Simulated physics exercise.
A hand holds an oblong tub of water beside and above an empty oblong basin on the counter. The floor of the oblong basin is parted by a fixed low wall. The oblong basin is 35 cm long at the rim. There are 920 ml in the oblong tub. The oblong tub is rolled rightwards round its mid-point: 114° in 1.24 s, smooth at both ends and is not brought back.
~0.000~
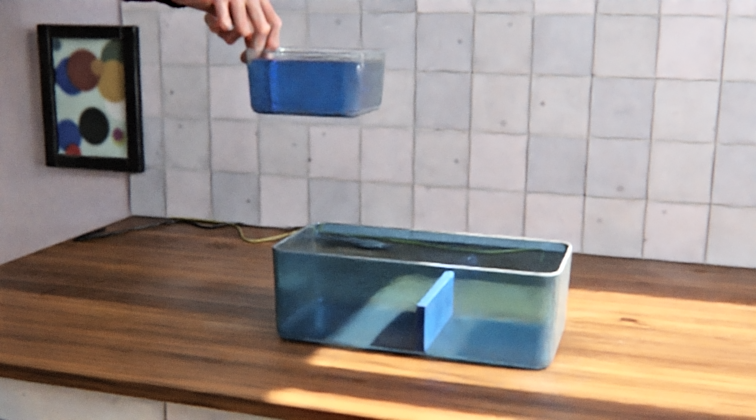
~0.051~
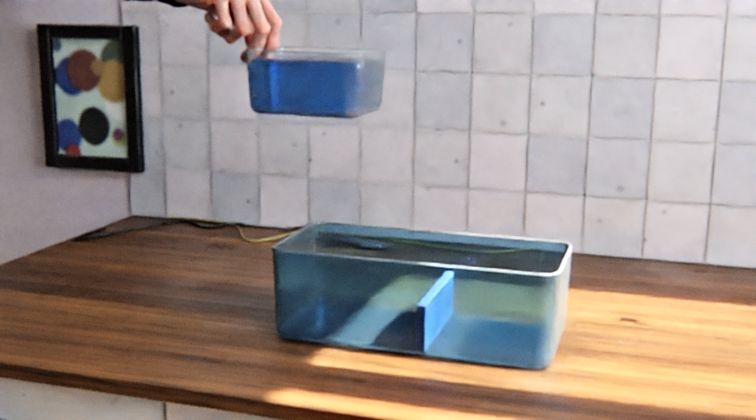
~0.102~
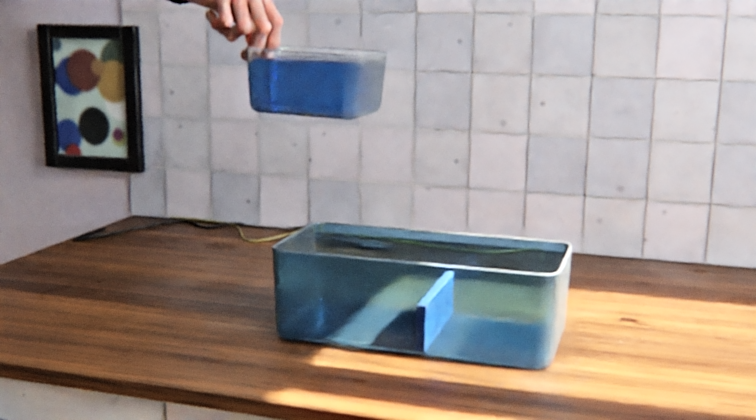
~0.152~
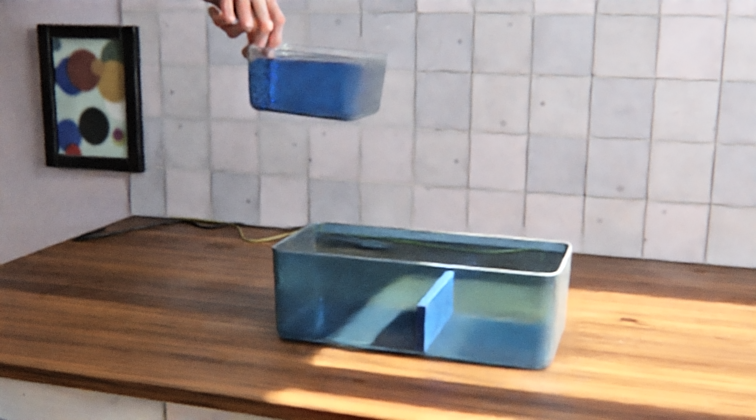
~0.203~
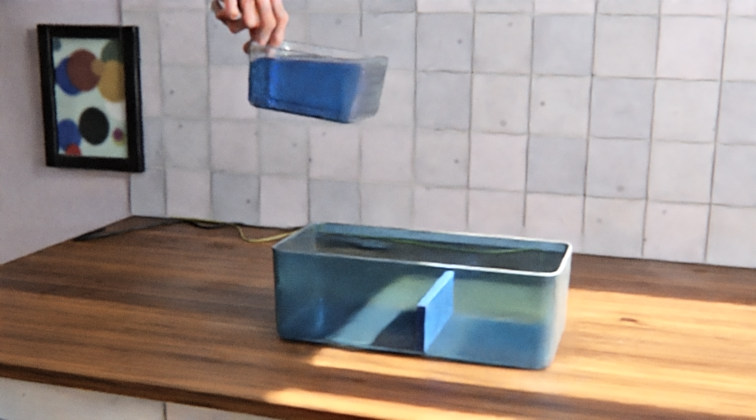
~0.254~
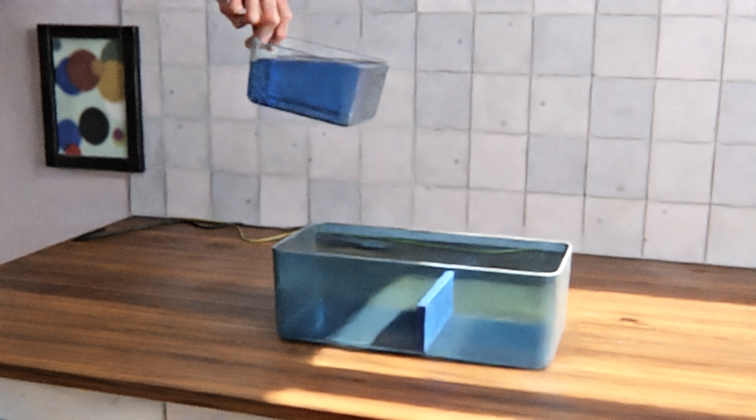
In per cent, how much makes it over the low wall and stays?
Roughly 55 per cent is past the wall.
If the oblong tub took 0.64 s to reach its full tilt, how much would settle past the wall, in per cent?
In that case some 35 per cent.
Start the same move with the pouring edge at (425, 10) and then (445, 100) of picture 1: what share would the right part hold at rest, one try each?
First 75, then 90 per cent.
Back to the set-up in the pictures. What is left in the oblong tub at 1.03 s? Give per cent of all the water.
Near 5 in a hundred.
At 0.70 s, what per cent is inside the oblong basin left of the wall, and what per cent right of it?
Left about 4, right about 12.
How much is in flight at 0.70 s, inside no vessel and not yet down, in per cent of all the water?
About 42 per cent.
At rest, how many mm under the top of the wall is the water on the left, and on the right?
Left about 44 mm, right about 34 mm.
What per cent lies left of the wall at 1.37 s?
Near 40 in a hundred.
After 0.70 s the tilt is 68° and 42 per cent is still to pour, 4 is left of the wall and 12 right of it.
After 1.03 s the tilt is 106° and 5 per cent is still to pour, 27 is left of the wall and 55 right of it.
After 1.37 s the tilt is 114° and 0 per cent is still to pour, 40 is left of the wall and 55 right of it.
After 1.74 s the tilt is 114° and 0 per cent is still to pour, 40 is left of the wall and 55 right of it.
In the end 40 per cent lies left of the wall, 55 right of it and 5 outside.
